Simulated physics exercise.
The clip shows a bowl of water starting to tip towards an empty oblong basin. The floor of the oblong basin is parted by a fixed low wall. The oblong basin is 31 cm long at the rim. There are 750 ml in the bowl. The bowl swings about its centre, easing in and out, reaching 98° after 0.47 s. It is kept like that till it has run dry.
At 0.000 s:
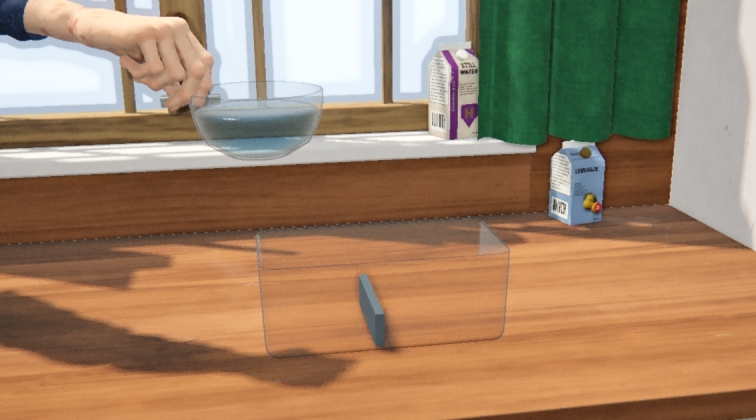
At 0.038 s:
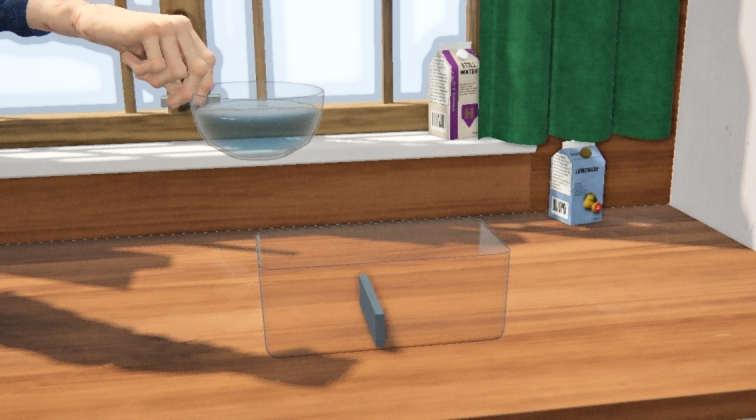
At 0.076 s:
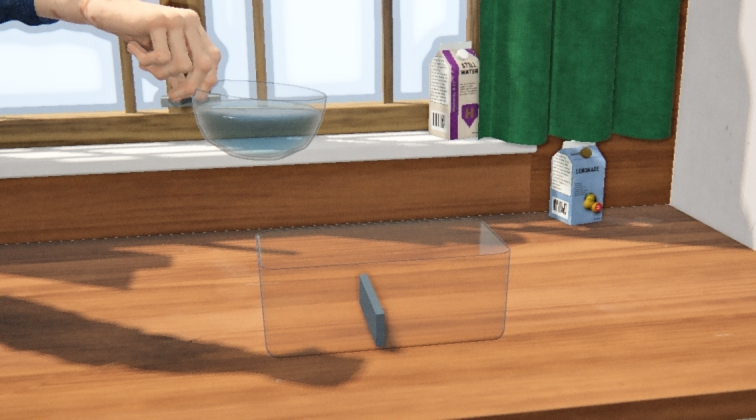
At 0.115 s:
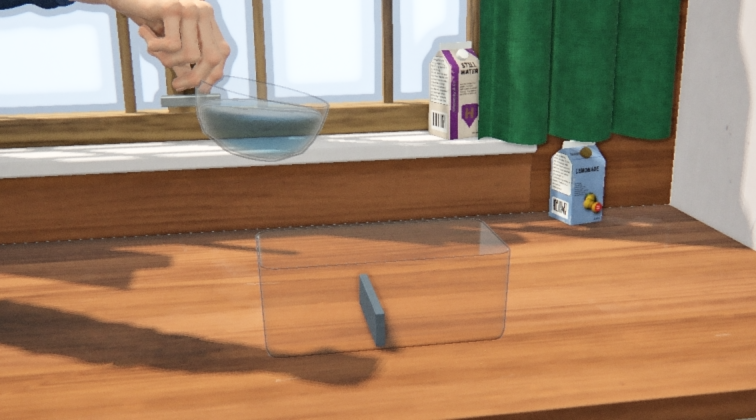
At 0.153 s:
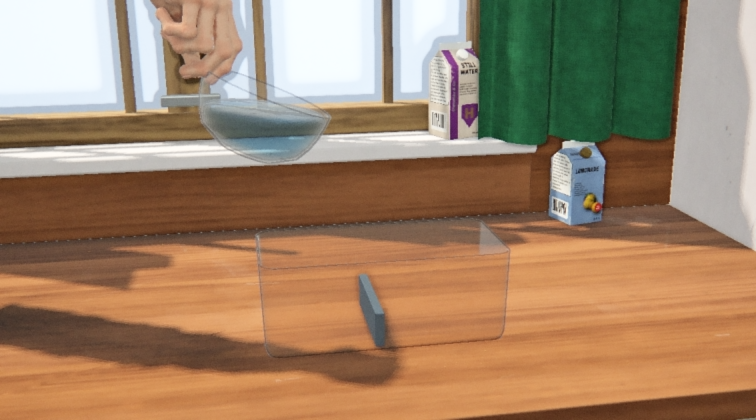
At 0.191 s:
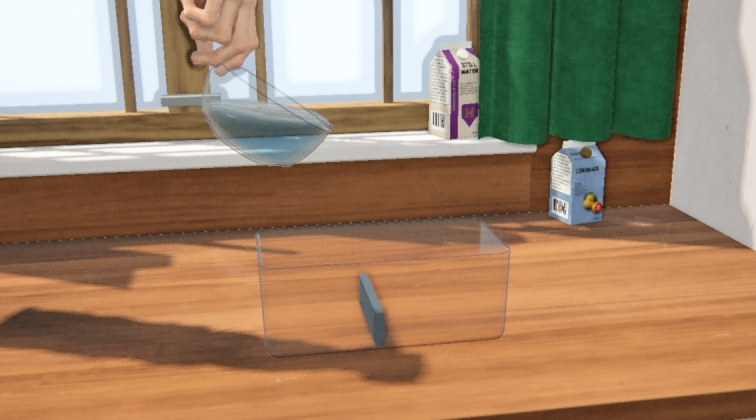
On a wooden counter by a window, a hand tilting a glass bowl of water rightward above a clear, empty oblong basin.
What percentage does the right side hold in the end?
The far part has some 42 per cent.
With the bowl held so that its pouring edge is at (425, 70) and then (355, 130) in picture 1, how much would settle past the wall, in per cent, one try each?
First 75, then 65 per cent.
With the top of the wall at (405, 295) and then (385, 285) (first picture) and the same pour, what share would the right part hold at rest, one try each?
First 15, then 15 per cent.
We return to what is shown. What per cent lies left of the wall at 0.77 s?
About 52 per cent.
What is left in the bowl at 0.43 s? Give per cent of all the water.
Near 18 in a hundred.
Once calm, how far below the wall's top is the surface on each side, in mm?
Left about 26 mm, right about 32 mm.
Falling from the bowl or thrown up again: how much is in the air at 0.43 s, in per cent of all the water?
Some 58 per cent.
After 0.43 s the tilt is 96° and 18 per cent is still to pour, 7 is left of the wall and 16 right of it.
After 0.60 s the tilt is 98° and 2 per cent is still to pour, 46 is left of the wall and 44 right of it.
After 0.77 s the tilt is 98° and 0 per cent is still to pour, 51 is left of the wall and 40 right of it.
After 0.97 s the tilt is 98° and 0 per cent is still to pour, 54 is left of the wall and 42 right of it.
In the end 54 per cent lies left of the wall, 42 right of it and 4 outside.
